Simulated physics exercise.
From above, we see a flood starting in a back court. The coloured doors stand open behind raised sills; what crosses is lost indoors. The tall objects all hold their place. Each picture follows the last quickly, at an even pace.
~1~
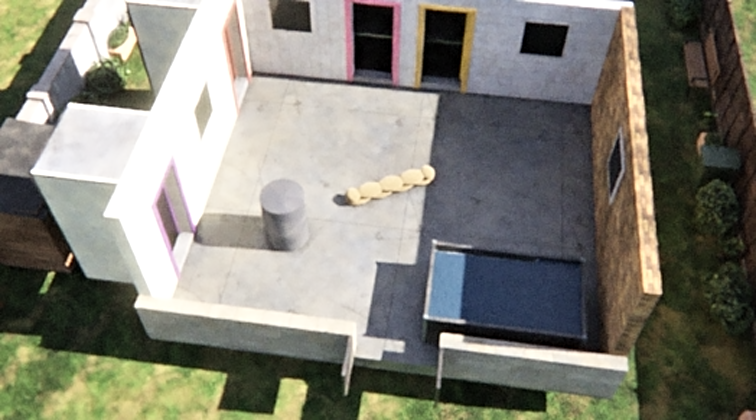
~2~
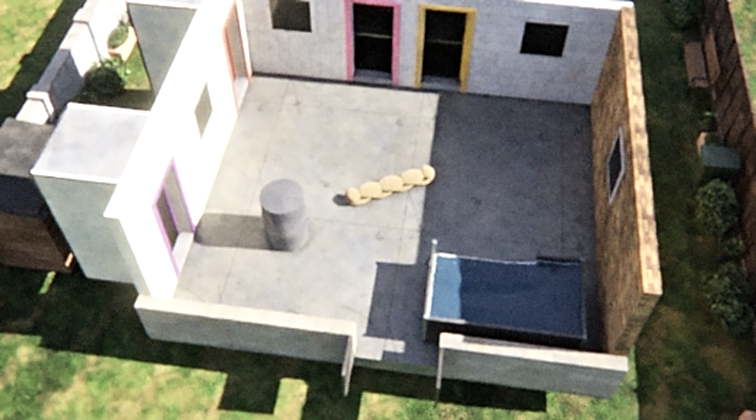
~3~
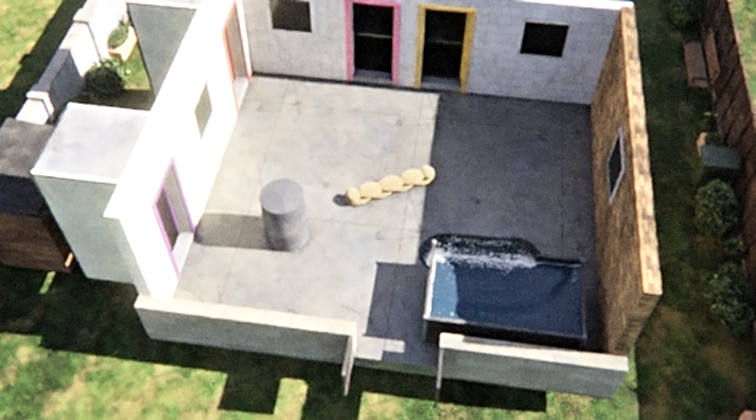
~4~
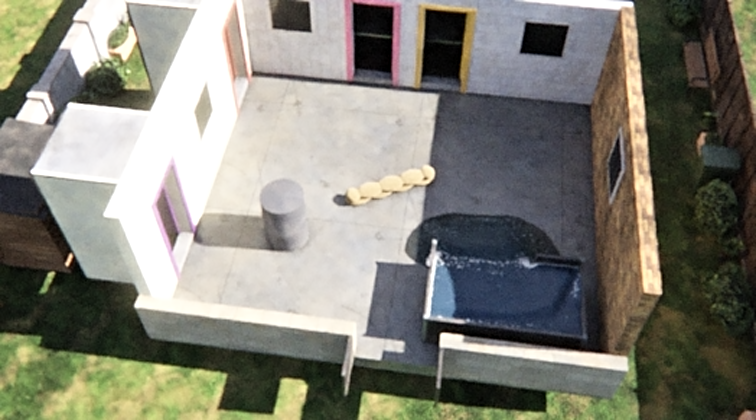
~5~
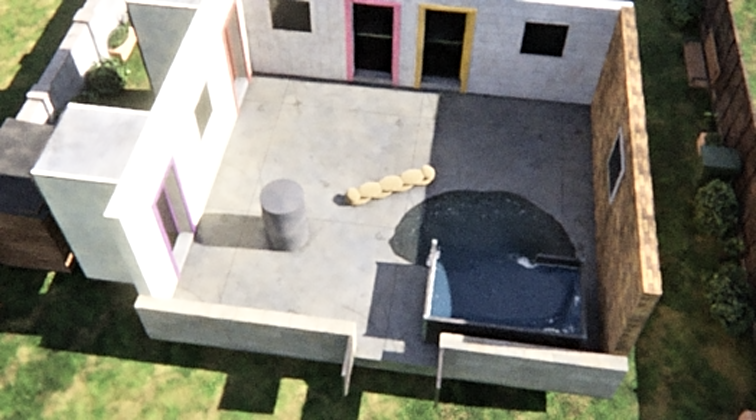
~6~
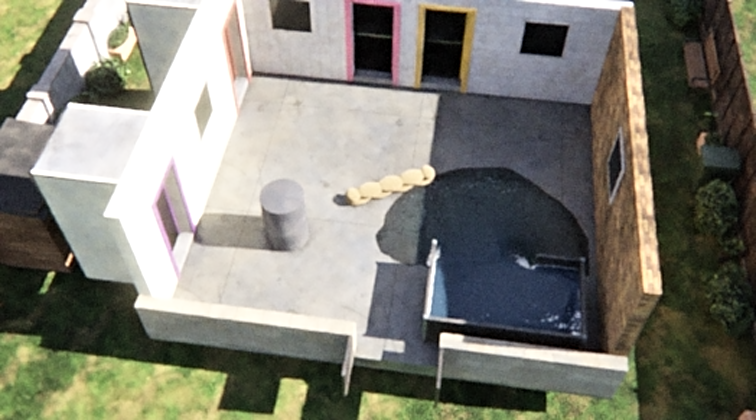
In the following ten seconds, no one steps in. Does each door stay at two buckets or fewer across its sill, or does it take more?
Taking them in turn: The purple door stays at two or fewer, the pink door stays at two or fewer, the red door stays at two or fewer, the yellow door takes more.
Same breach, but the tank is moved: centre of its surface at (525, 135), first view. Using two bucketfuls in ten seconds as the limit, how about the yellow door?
My answer is that the yellow door ends up above.
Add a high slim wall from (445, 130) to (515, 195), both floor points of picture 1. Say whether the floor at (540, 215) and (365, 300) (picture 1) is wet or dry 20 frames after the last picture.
As listed: Covered, dry.
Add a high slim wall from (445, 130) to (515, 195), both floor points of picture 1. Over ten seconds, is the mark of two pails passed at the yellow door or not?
Short version: The yellow door does not reach it.
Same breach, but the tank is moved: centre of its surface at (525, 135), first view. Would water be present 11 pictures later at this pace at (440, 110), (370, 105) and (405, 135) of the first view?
In order: Submerged, submerged, submerged.
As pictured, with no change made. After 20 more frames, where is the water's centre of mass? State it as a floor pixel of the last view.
Close to (472, 192).
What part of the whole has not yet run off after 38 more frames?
It comes to roughly 98 per cent.
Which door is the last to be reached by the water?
Answer - the purple one.
A moment on, water covers 35 % of the floor; the purple door not reached, the pink door not reached, the red door not reached, the yellow door not reached.
Next, water covers 40 % of the floor; the purple door not reached, the pink door wet at the sill, nothing in, the red door not reached, the yellow door over two buckets in.
Then, water covers 55 % of the floor; the purple door not reached, the pink door wet at the sill, nothing in, the red door not reached, the yellow door over two buckets in.
Later, water covers 80 % of the floor; the purple door wet at the sill, nothing in, the pink door wet at the sill, nothing in, the red door wet at the sill, nothing in, the yellow door over two buckets in.
In the end, water covers 95 % of the floor; the purple door under two buckets in, the pink door wet at the sill, nothing in, the red door wet at the sill, nothing in, the yellow door over two buckets in.
